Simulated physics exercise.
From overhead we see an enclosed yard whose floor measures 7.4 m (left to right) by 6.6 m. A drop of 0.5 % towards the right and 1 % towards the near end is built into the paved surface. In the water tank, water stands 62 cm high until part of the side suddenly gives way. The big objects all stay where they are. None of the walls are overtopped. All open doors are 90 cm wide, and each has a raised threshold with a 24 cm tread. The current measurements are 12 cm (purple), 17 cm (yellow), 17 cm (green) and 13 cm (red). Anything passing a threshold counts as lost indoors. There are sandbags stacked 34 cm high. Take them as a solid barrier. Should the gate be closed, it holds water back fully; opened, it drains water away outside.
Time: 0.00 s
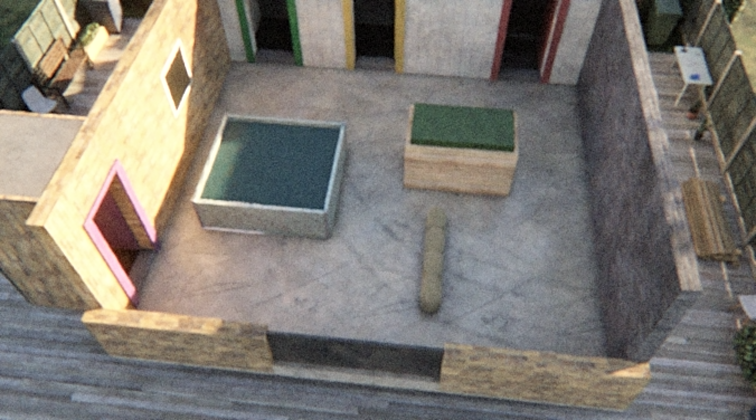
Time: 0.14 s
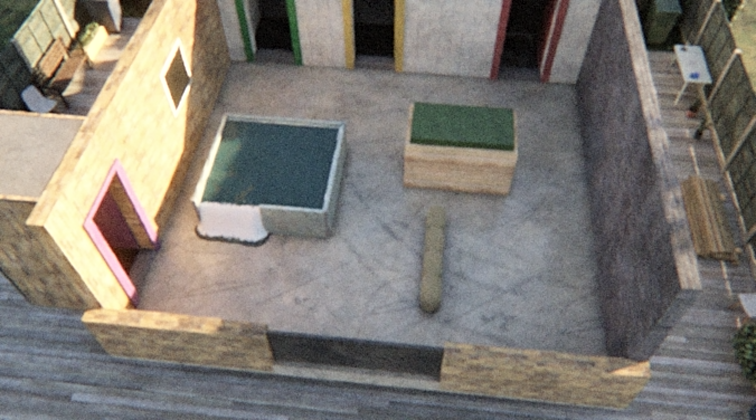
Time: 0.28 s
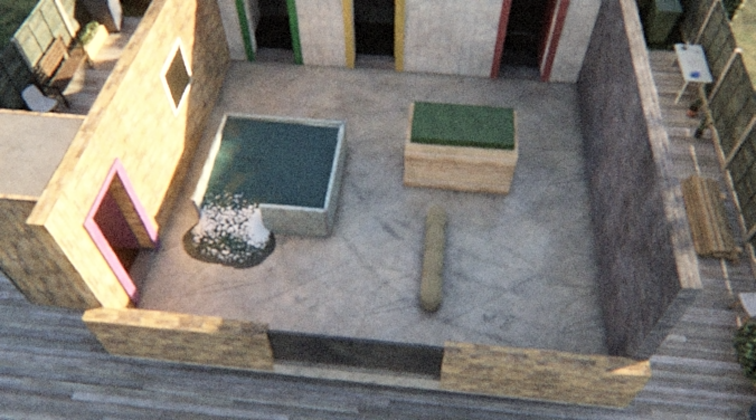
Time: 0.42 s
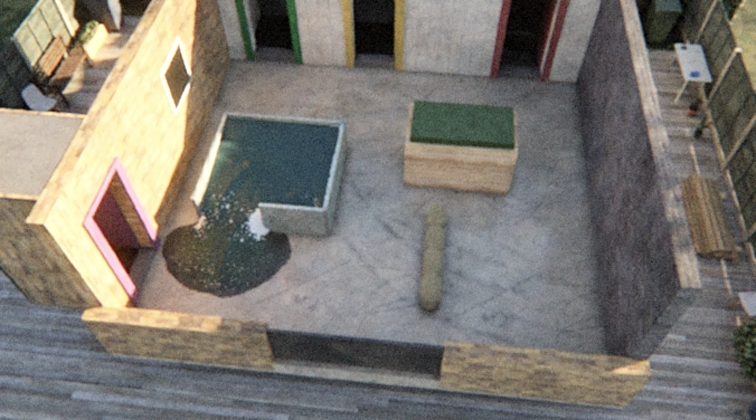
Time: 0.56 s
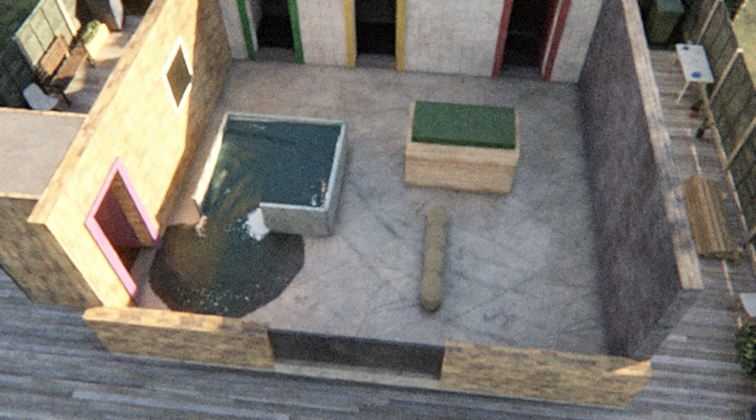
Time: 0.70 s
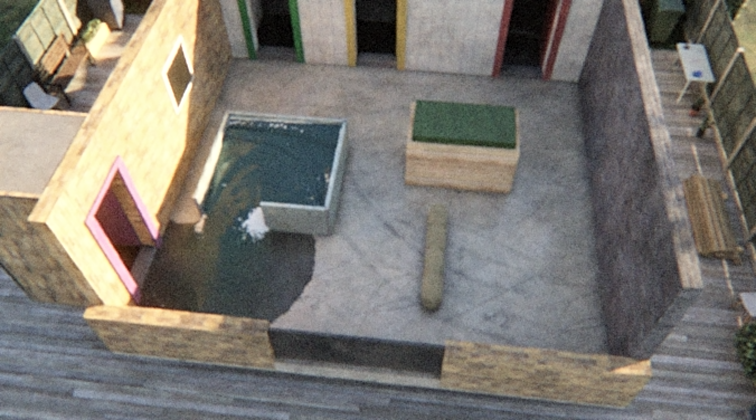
Water burst from the front left corner of a square tank in a walled yard, splashed white onto the paved floor, then spread in a dark pool toward the front wall and reached the purple door.
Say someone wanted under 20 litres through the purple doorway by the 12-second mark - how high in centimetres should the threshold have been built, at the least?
They should have built it at least 25 cm high.
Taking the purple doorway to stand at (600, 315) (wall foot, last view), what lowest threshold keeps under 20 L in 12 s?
Something near 13.0 cm.
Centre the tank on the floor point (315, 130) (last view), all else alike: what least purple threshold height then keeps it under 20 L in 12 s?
At least roughly 18 cm high.
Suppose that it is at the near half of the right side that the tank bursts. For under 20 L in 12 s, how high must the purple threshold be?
In that case about 7.0 cm.
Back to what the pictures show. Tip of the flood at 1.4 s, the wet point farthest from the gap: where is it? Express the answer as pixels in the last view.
Around (333, 353).
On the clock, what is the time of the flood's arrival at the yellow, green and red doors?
Yellow = 8.0 s, green = 6.5 s, red = 8.5 s.
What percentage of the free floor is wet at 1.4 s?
Wet share: Around 15 %.
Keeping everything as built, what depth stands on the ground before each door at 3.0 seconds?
Lab note, cm: Purple 26; yellow 0; green 0; red 0.
After 1.4 s water covers 15 % of the floor, deepest (52 cm) near (127, 331); 22 cm at the purple door, 2 litres in over its 12 cm threshold.
After 3.0 s water covers 25 % of the floor, deepest (28 cm) near (127, 331); 26 cm at the purple door, 112 litres in over its 12 cm threshold.
After 12.0 s water covers 95 % of the floor, deepest (14 cm) near (587, 380); 8 cm at the purple door, 241 litres in over its 12 cm threshold.
At the purple door as built, the water arrived by 0.7 s and peaked near 29 cm at 2.6 s.
Run again over the same 12 s with other heights there, 51 litres in over 21 cm, 10 litres over 28 cm. The limit of 20 litres is kept from about 25 cm up.
